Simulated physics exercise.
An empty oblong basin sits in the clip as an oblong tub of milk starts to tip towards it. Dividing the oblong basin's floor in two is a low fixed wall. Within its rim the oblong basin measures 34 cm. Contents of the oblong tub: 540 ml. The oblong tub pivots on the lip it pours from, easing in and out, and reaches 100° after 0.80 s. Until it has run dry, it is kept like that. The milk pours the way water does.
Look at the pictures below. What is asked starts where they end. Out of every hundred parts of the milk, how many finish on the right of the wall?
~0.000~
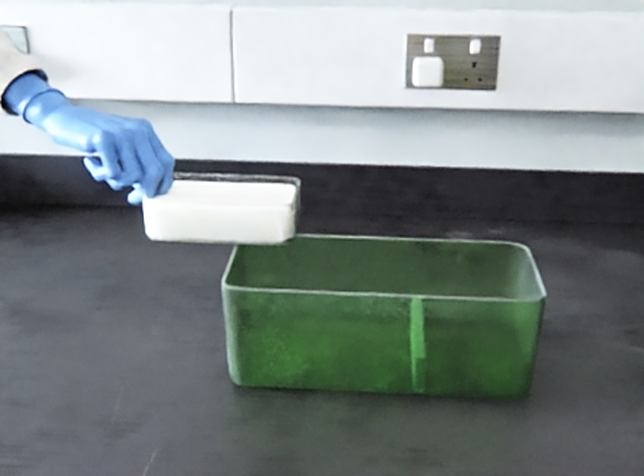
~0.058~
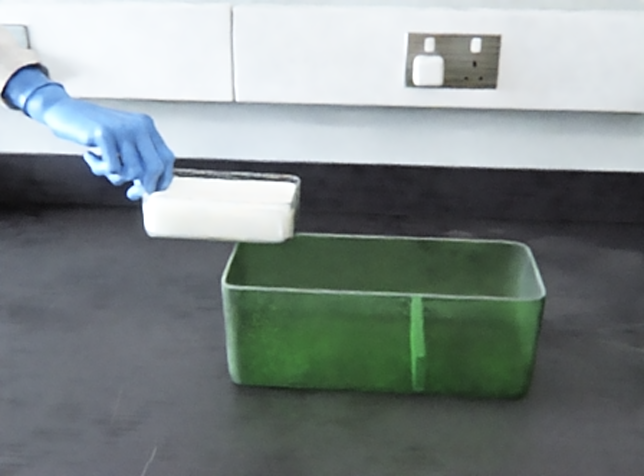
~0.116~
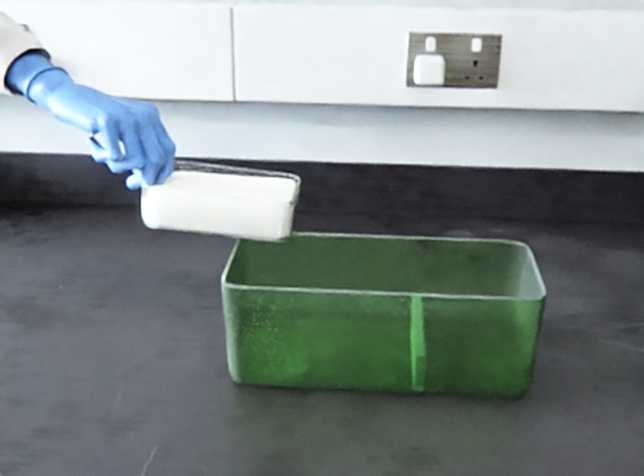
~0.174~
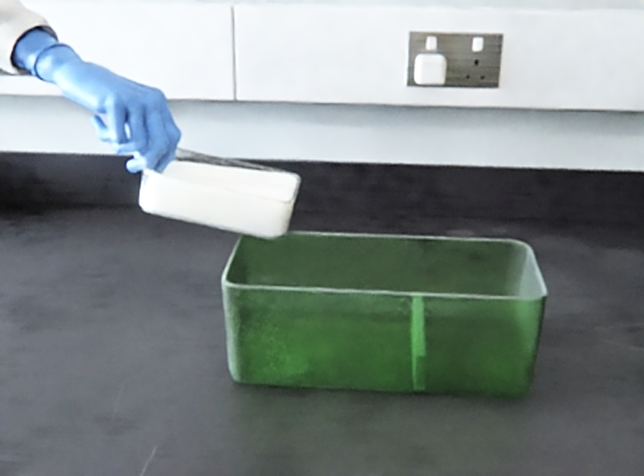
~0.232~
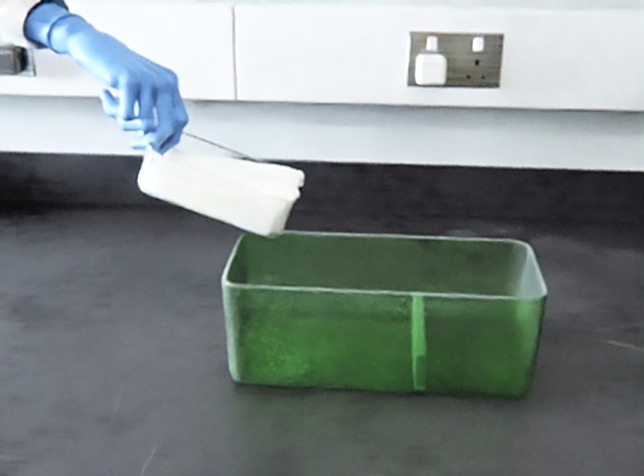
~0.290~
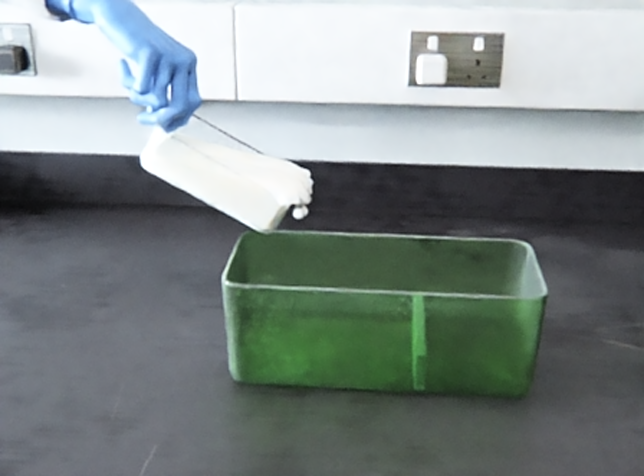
About 16 in every hundred.
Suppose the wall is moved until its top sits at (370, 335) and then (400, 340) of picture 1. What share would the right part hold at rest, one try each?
First try about 70 %, second try about 55 %.
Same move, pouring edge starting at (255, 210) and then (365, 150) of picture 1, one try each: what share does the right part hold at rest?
5 per cent first, 75 per cent second.
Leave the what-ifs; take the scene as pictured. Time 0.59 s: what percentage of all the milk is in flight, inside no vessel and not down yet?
Near 48 per cent at that moment.
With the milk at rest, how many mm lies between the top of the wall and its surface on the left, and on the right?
Left about 30 mm, while the right is about 40 mm.
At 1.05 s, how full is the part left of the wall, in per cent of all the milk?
The left part holds some 82 per cent.
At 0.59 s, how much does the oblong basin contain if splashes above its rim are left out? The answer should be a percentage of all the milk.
Near 42 in a hundred.
By 0.59 s the tilt is 84° and 9 per cent is still to pour, 42 is left of the wall and 0 right of it.
By 0.81 s the tilt is 100° and 1 per cent is still to pour, 80 is left of the wall and 15 right of it.
By 1.05 s the tilt is 100° and 0 per cent is still to pour, 81 is left of the wall and 14 right of it.
By 1.30 s the tilt is 100° and 0 per cent is still to pour, 80 is left of the wall and 15 right of it.
At rest 80 per cent lies left of the wall, 16 right of it and 5 outside.
